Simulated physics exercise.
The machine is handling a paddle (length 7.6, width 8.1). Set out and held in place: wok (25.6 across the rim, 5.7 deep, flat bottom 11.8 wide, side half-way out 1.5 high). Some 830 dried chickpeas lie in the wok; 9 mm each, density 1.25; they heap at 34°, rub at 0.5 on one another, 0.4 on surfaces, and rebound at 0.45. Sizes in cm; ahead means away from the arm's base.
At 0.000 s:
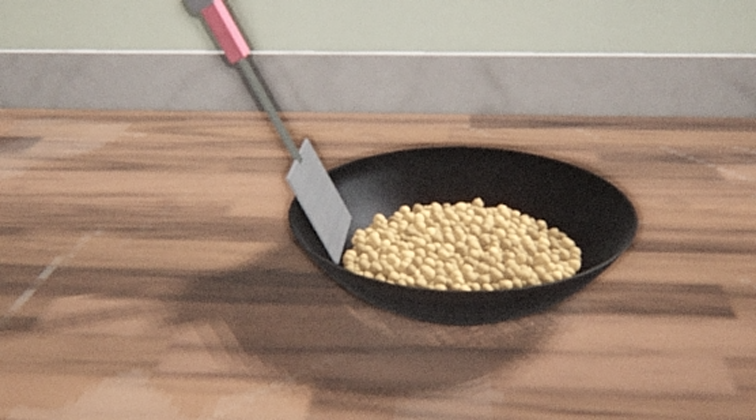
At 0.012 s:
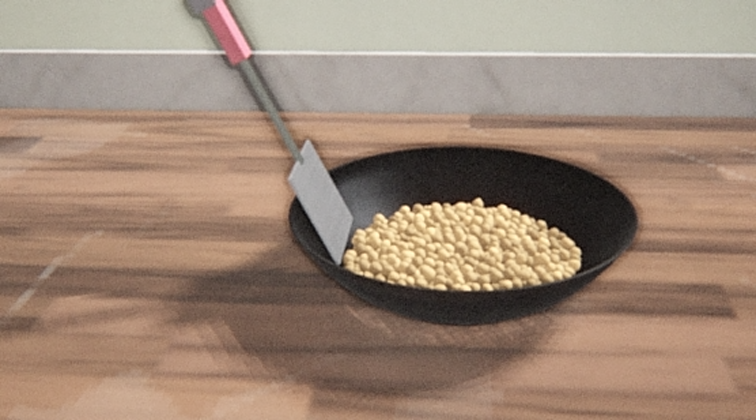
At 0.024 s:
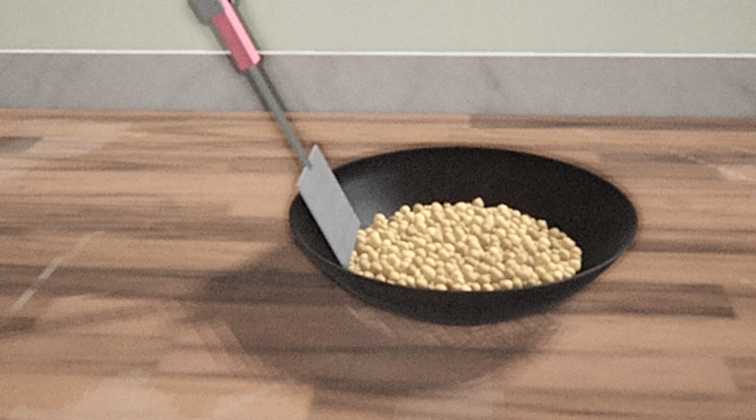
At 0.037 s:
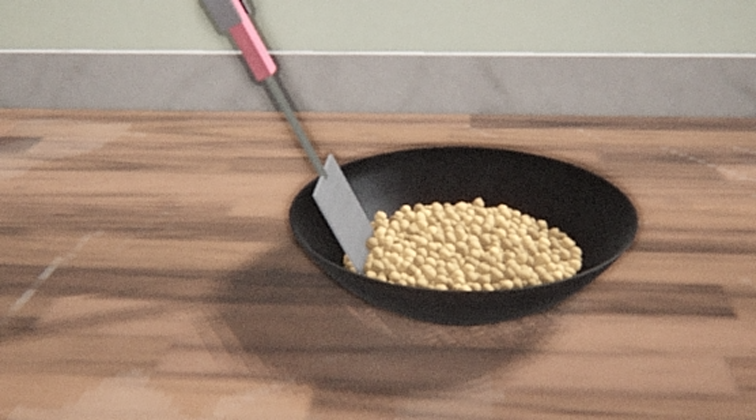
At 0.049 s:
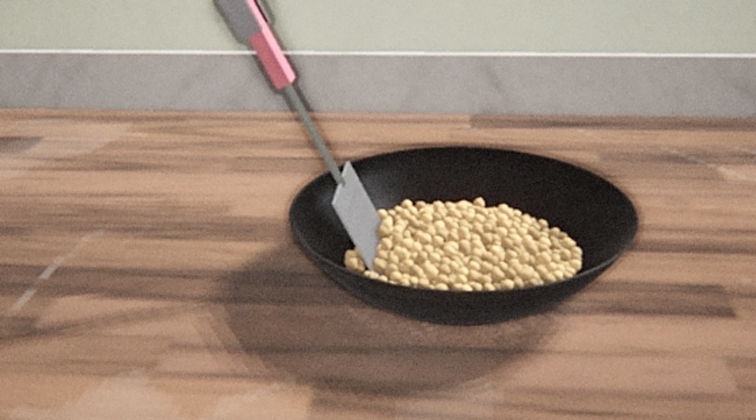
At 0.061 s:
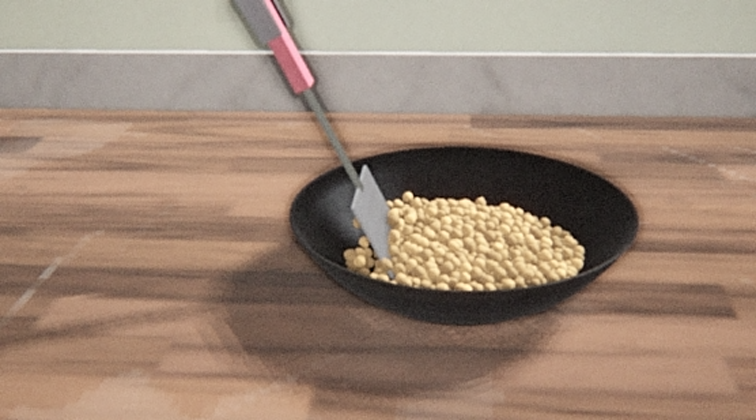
A metal spatula with a pink-and-grey handle sliding slightly right through the left edge of chickpeas in a black wok.
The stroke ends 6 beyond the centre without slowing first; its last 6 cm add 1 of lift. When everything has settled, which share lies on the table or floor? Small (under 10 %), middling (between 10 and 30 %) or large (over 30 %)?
Share on the table or floor: Middling (between 10 and 30 %).
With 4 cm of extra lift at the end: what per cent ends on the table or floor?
About 15 per cent.
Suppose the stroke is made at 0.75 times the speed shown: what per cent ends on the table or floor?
About 10 per cent.
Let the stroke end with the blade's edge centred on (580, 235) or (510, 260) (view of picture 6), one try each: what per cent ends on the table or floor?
Some 40 and 0 per cent.
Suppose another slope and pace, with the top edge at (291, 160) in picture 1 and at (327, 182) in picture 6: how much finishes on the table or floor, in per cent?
About 0 per cent.
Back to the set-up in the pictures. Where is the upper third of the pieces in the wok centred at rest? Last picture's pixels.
Around (572, 239).
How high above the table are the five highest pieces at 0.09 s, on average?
About 6 cm.
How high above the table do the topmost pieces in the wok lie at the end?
Some 6.0 cm.
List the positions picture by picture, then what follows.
In the first frame, the paddle top edge at (297, 157), sloping 64°; upper third of the load around (461, 247), from x 350 to 575, top at y 205; 830 in the wok.
In the second frame, the paddle top edge at (299, 159), sloping 64°; upper third of the load around (461, 247), from x 350 to 575, top at y 205.
In the third frame, the paddle top edge at (307, 164), sloping 64°; upper third of the load around (461, 247), from x 350 to 575, top at y 205.
In the fourth frame, the paddle top edge at (323, 174), sloping 64°; upper third of the load around (461, 247), from x 350 to 575, top at y 205.
In the fifth frame, the paddle top edge at (341, 181), sloping 64°; upper third of the load around (454, 244), from x 350 to 575, top at y 205.
In the sixth frame, the paddle top edge at (359, 185), sloping 64°; upper third of the load around (453, 240), from x 350 to 580, top at y 200; 830 in the wok.
After 0.09 s, sloping 64°, highest piece 7 above the table; 830 in the wok.
After 0.12 s, sloping 64°, highest piece 9 above the table; 830 in the wok.
After 0.34 s, sloping 64°, highest piece 8 above the table; 684 in the wok, 78 on the table or floor, 68 on the blade or in flight.
After 1.39 s, sloping 64°, highest piece 6 above the table; 684 in the wok, 146 on the table or floor.
In the end, 684 in the wok, 146 on the table or floor. That is 18 % on the table or floor.
